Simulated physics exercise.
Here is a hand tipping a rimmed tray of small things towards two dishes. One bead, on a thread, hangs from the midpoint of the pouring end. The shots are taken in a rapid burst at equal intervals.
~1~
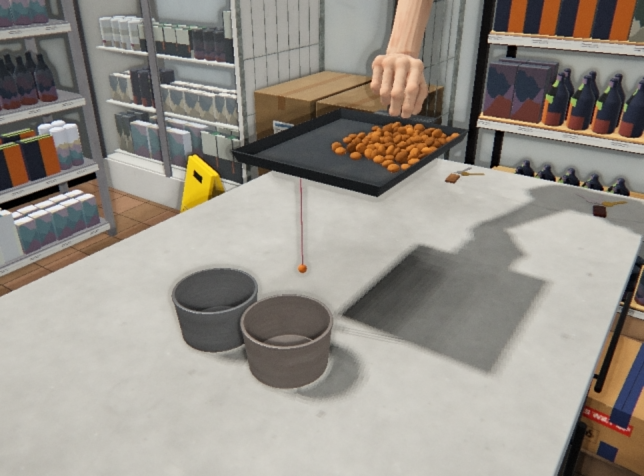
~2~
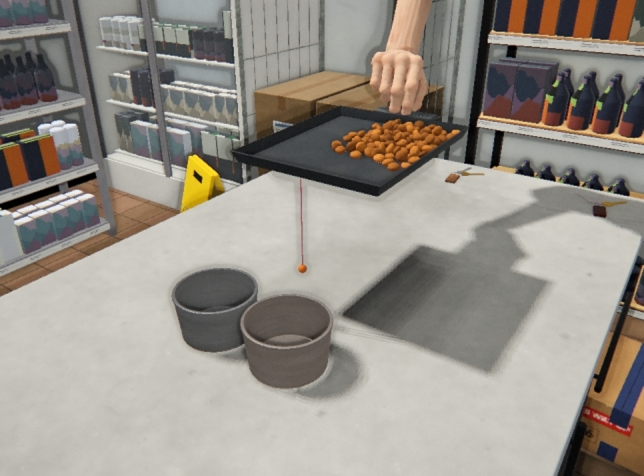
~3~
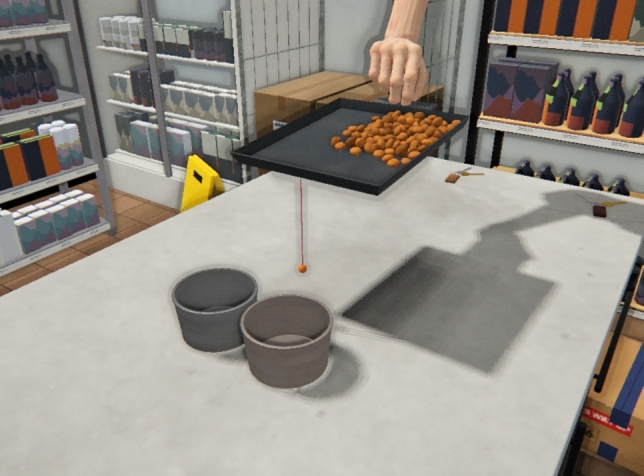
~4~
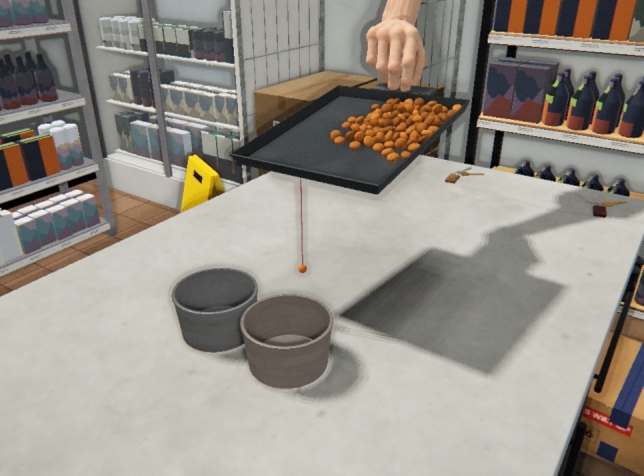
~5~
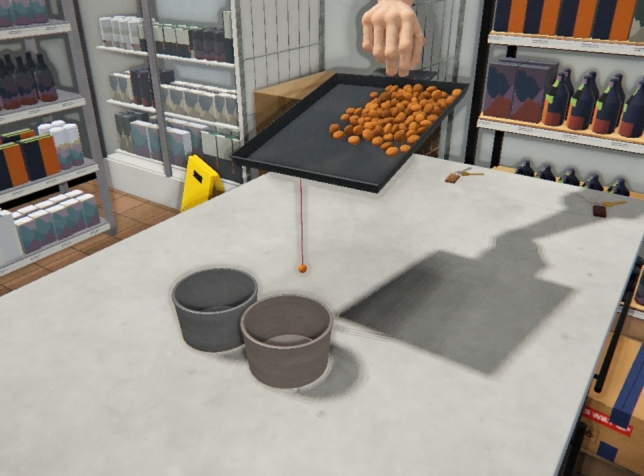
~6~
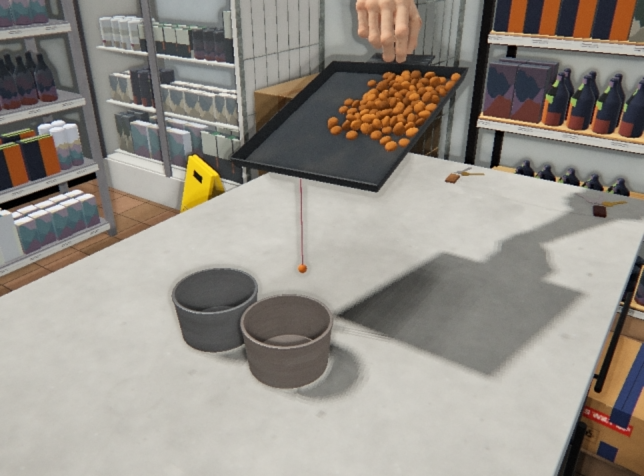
A hand reaches down over a pale grey tabletop, seen from above at an angle in a room with stocked shelves. Beneath it is a black rimmed tray of orange-brown kibble, with an orange bead hanging on a thread and two round grey dishes below. The hand rises with the tray's far side, steepening its slant towards the near left corner, while the dishes, bead and camera stay still.
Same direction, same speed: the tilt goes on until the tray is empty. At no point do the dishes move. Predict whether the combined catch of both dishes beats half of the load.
The combined catch beats half.
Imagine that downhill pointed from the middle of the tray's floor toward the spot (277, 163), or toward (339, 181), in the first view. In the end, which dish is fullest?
Result - first place: The left side, second place: The right side.
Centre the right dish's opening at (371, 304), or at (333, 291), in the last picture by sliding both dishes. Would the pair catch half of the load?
Catch, run one: Below the halfway mark; run two: Below the halfway mark.
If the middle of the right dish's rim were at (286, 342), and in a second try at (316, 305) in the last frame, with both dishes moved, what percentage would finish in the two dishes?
First placement: Some 30 %; second placement: Some 60 %.
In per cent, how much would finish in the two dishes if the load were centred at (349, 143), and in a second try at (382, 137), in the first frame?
Around 60 percent the first time, around 70 percent the second.
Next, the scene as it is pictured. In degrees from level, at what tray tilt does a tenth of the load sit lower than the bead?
70° or so.
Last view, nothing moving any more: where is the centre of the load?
Centre at rest: Close to (249, 336).
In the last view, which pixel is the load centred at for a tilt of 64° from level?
Centre estimate: (285, 180).
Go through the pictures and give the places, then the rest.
Corners of the pouring end (238, 150) and (378, 184), level; middle of the load (400, 142), bits of cat kibble; left dish (187, 326); right dish (259, 360); bead on its thread (303, 269), in the first frame.
Corners of the pouring end (238, 150) and (378, 183), level; middle of the load (400, 140), in the second frame.
Corners of the pouring end (237, 151) and (377, 183), tipped barely, lowest at the left corner; middle of the load (400, 133), in the third frame.
Corners of the pouring end (237, 153) and (377, 182), tipped a little, lowest at the left corner; middle of the load (399, 123), in the fourth frame.
Corners of the pouring end (236, 154) and (376, 181), tipped clearly, lowest at the left corner; middle of the load (398, 113), in the fifth frame.
Corners of the pouring end (236, 156) and (375, 181), tipped clearly, lowest at the left corner; middle of the load (397, 103); left dish (187, 326); right dish (259, 360), in the sixth frame.
Just after the last frame, tray tipped steeply; roughly half on the tray; just a few in the right dish; just a few in the left dish; roughly a third in the air.
A moment on, tray tipped past a quarter turn; just a few on the tray; roughly a third in the right dish; roughly a third in the left dish; roughly a quarter outside both; about a tenth in the air.
Further on, tray tipped past a quarter turn; roughly a third in the right dish; roughly a third in the left dish; roughly a third outside both.
When it is over, tray tipped past a quarter turn; roughly a third in the right dish; roughly a third in the left dish; roughly a third outside both.
